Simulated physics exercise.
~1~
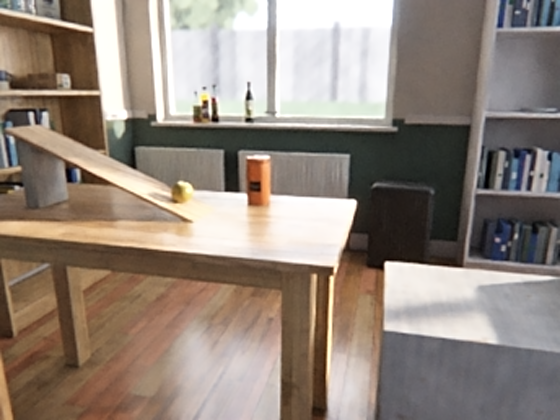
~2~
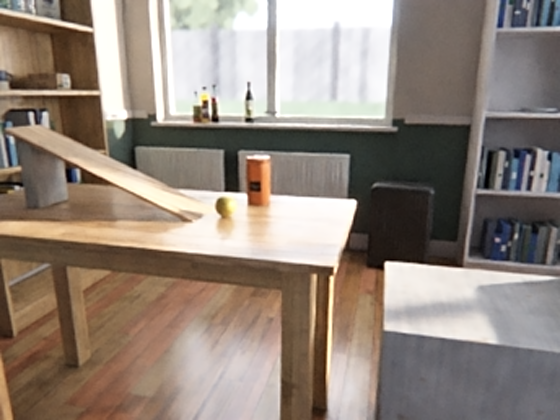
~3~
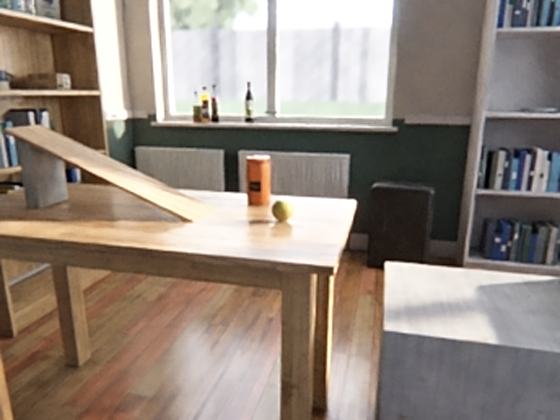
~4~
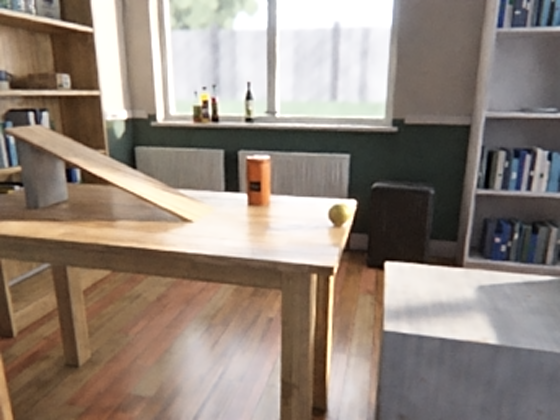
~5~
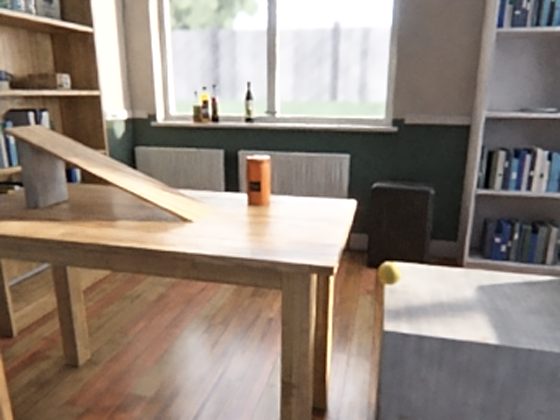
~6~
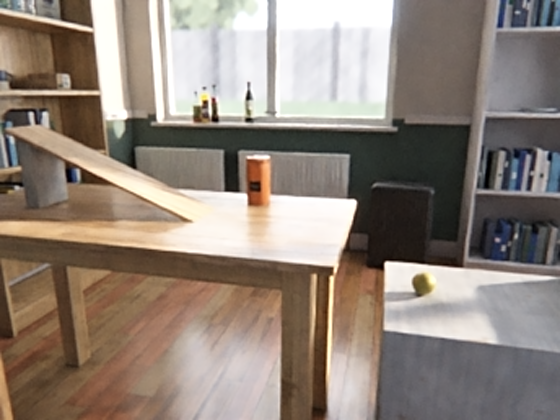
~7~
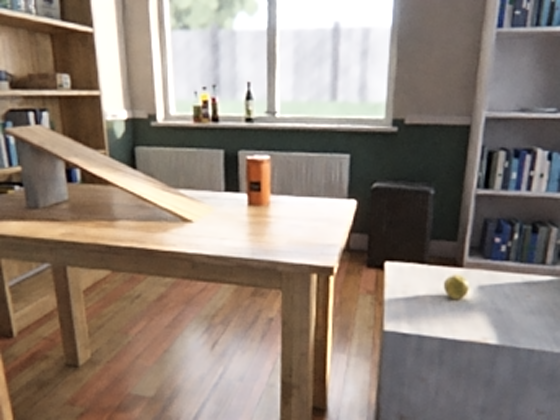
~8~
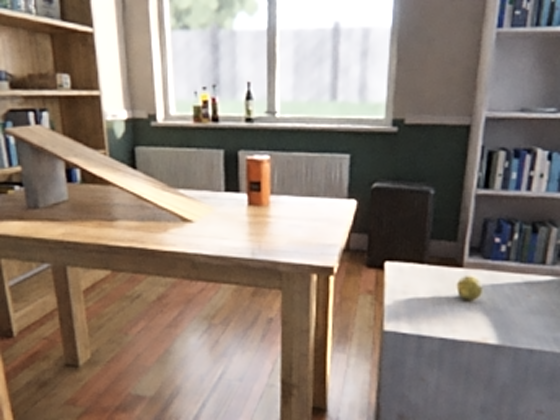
A yellow apple rolled off the foot of a wooden ramp and across the table, passing an orange jar that stayed put, then left the table's right end, crossed the gap and landed on the lower gray cabinet, where it rolled a little farther right.
